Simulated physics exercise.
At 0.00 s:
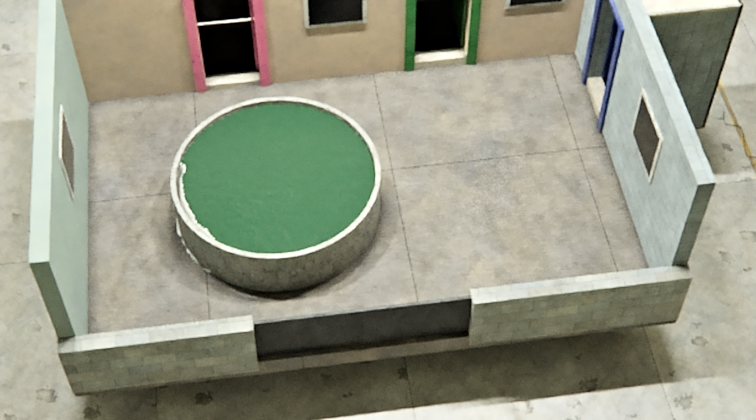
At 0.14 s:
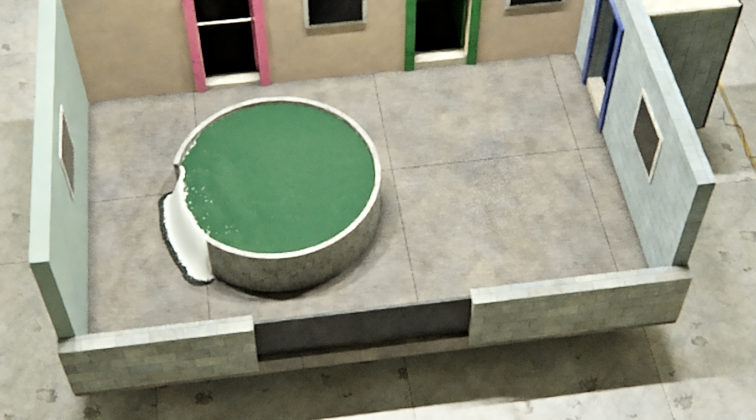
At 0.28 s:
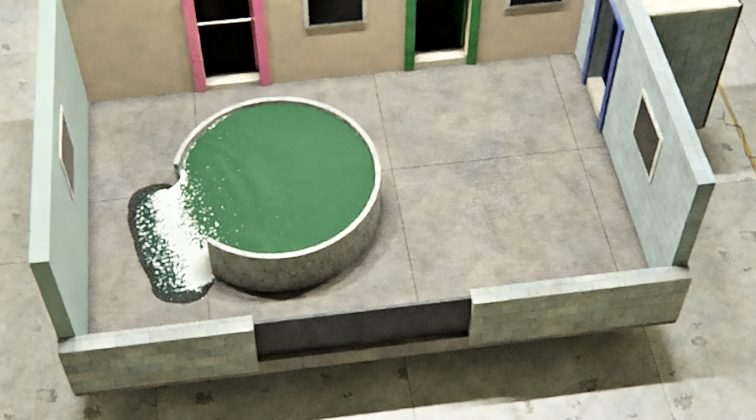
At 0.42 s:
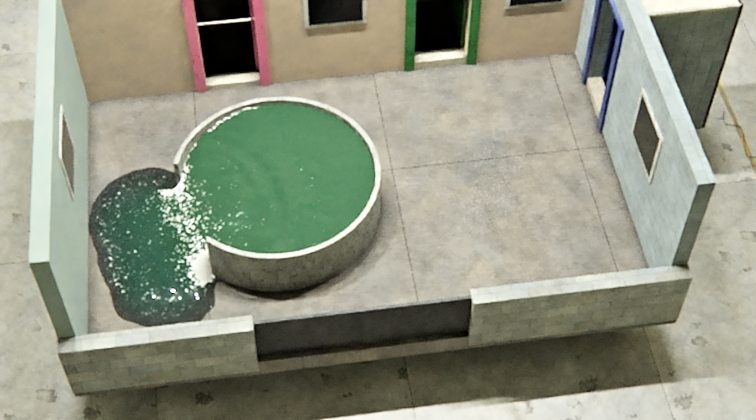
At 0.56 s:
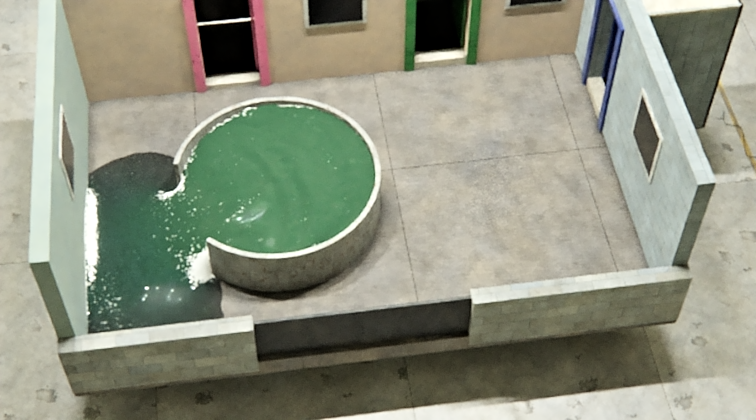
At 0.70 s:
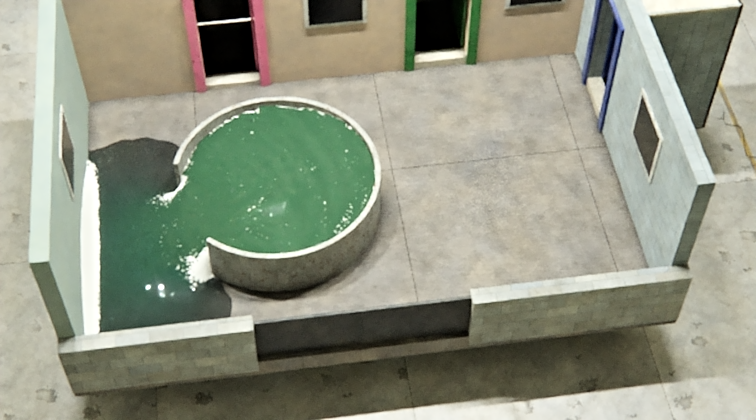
Green water bursting through the left side of a round pool, foaming across the grey paved floor and reaching the left wall.
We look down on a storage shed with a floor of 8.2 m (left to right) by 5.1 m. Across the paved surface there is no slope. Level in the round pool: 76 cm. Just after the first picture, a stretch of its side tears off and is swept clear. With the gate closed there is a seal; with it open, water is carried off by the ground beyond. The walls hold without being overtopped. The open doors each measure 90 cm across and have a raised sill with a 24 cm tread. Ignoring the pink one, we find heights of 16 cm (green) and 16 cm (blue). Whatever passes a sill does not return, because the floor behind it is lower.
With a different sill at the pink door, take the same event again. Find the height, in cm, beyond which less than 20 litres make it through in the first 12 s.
I would say 9.5 cm.
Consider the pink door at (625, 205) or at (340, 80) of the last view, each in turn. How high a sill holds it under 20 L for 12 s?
First place around 17 cm, second around 8.0 cm.
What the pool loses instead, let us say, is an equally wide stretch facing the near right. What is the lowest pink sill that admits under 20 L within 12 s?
In that case you'd want it roughly 11.5 cm high.
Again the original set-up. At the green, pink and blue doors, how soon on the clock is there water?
Arrival times - green 3.6 s, pink 2.2 s, blue 5.0 s.
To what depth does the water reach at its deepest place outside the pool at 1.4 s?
Max depth: Around 66 cm.
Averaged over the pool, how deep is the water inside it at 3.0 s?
It averages near 35 cm.
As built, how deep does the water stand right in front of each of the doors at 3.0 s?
Green door: 0 cm; pink door: 12 cm; blue door: 0 cm.
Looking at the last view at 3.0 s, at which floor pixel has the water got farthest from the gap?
At about (496, 319).
After 1.4 s water covers 20 % of the floor, deepest (66 cm) near (89, 368); it has not reached the pink door.
After 3.0 s water covers 50 % of the floor, deepest (47 cm) near (89, 357); 12 cm at the pink door, 0 litres in over its 11 cm sill.
After 12.0 s water covers 100 % of the floor, deepest (28 cm) near (358, 335); 10 cm at the pink door, 8 litres in over its 11 cm sill.
At the pink door as built, the water arrived by 2.2 s and peaked near 13 cm at 5.4 s.
Run again over the same 12 s with other heights there, 37 litres in over 8 cm, 11 litres over 10.5 cm. The limit of 20 litres is kept from about 9.5 cm up.
